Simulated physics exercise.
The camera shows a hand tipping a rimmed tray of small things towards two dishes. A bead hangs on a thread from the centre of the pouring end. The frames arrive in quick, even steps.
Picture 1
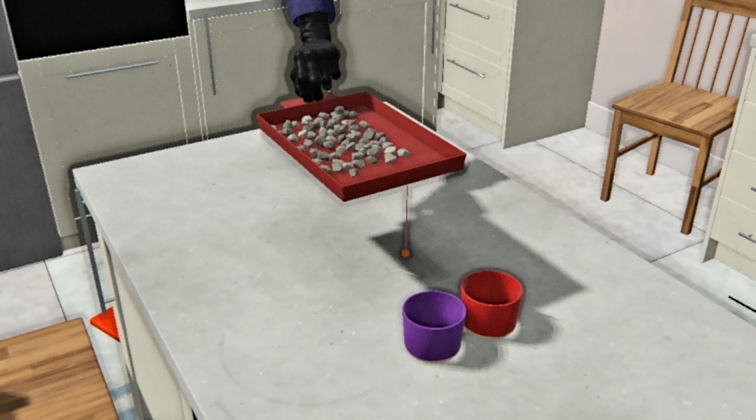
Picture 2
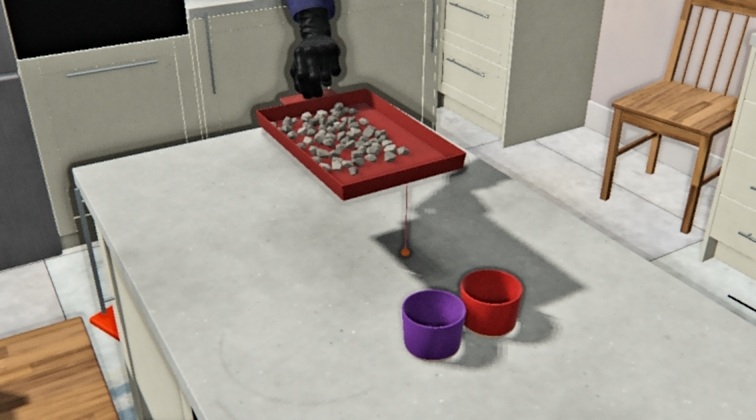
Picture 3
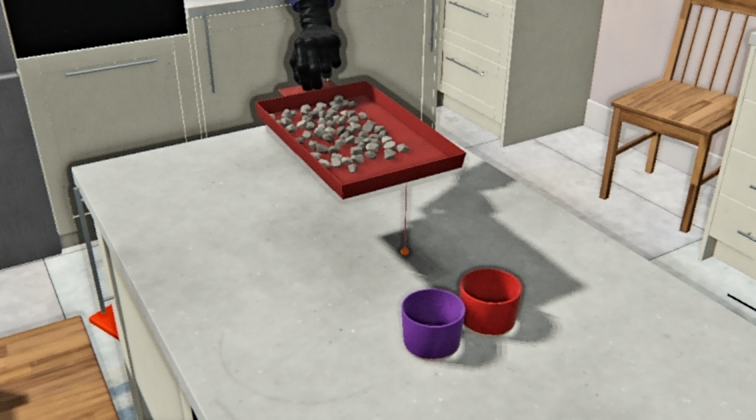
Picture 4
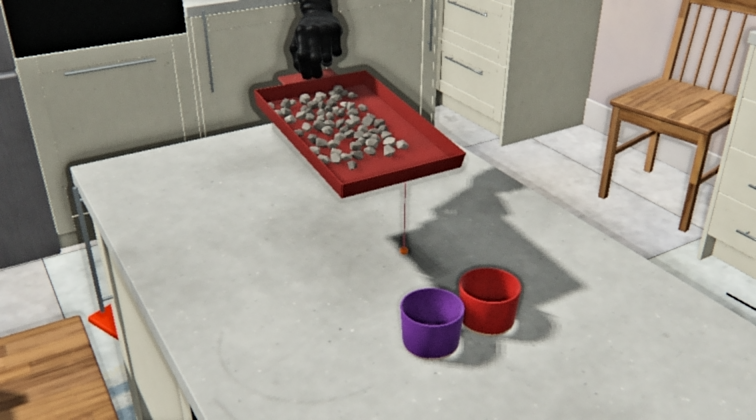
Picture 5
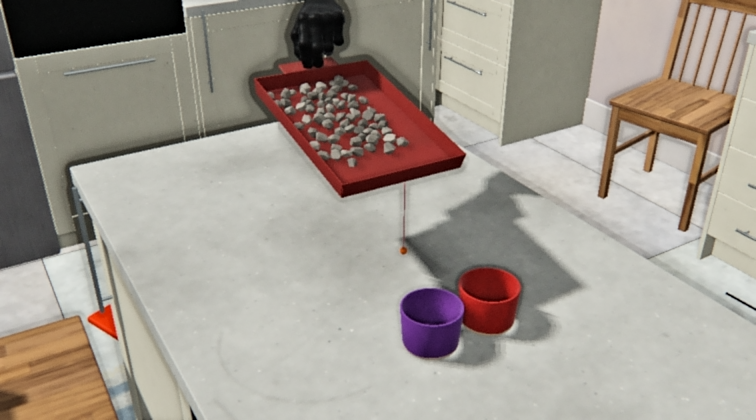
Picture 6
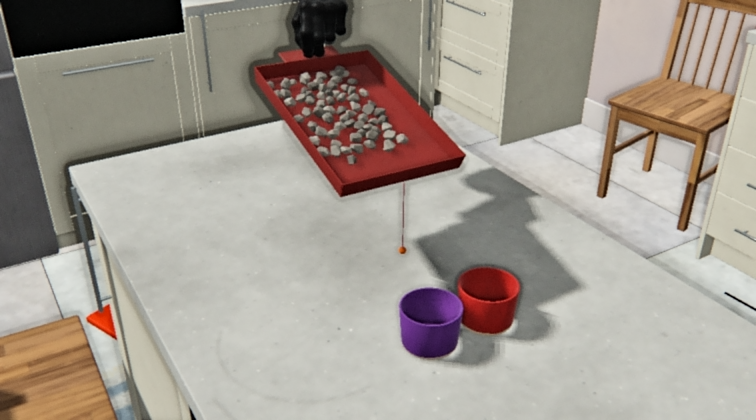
In a kitchen, a black hand gradually tilts a red tray of gravel above two dishes.
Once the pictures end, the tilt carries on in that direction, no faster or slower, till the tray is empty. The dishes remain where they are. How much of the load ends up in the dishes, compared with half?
The caught share falls below half.
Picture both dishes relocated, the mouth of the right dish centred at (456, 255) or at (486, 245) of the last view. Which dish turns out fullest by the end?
The first try: The right-side dish. The second: The left-side dish.
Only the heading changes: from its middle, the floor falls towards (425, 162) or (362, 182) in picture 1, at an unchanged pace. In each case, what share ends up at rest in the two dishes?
Near 0 % and, after that, 0 %.
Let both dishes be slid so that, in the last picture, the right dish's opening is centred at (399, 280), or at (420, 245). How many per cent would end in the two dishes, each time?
That makes 20 per cent, followed by 0 per cent.
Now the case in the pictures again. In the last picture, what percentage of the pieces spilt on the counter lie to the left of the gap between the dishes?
Estimate: About 70 percent.
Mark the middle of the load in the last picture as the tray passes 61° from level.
The middle of the pieces lands at roughly (411, 160).
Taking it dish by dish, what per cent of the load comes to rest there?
Left dish 10 per cent; right dish 10 per cent.
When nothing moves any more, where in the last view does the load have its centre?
Once it all stops, the middle lies near (439, 309).
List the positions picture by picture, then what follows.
In the first picture, corners of the pouring end near (344, 185) and (464, 153), level; middle of the load near (342, 138), bits of gravel; left dish near (451, 341); right dish near (509, 318); bead on its thread near (406, 253).
In the second picture, corners of the pouring end near (343, 184) and (464, 152), level; middle of the load near (342, 136).
In the third picture, corners of the pouring end near (343, 183) and (463, 152), tipped barely, lowest at the right corner; middle of the load near (341, 130).
In the fourth picture, corners of the pouring end near (343, 183) and (463, 152), tipped a little, lowest at the right corner; middle of the load near (341, 123).
In the fifth picture, corners of the pouring end near (343, 183) and (463, 153), tipped a little, lowest at the right corner; middle of the load near (341, 117).
In the sixth picture, corners of the pouring end near (343, 183) and (463, 154), tipped clearly, lowest at the right corner; middle of the load near (342, 110); left dish near (448, 338); right dish near (506, 315).
Shortly afterwards, tray tipped steeply; all but a few on the tray; a little in the air.
Next, tray tipped past a quarter turn; near two thirds on the tray; a little in the left dish; a little in the right dish; near a quarter outside both; a little in the air.
Some moments later, tray tipped past a quarter turn; a little in the left dish; a little in the right dish; the bulk outside both.
In the end, tray tipped past a quarter turn; a little in the left dish; a little in the right dish; the bulk outside both.
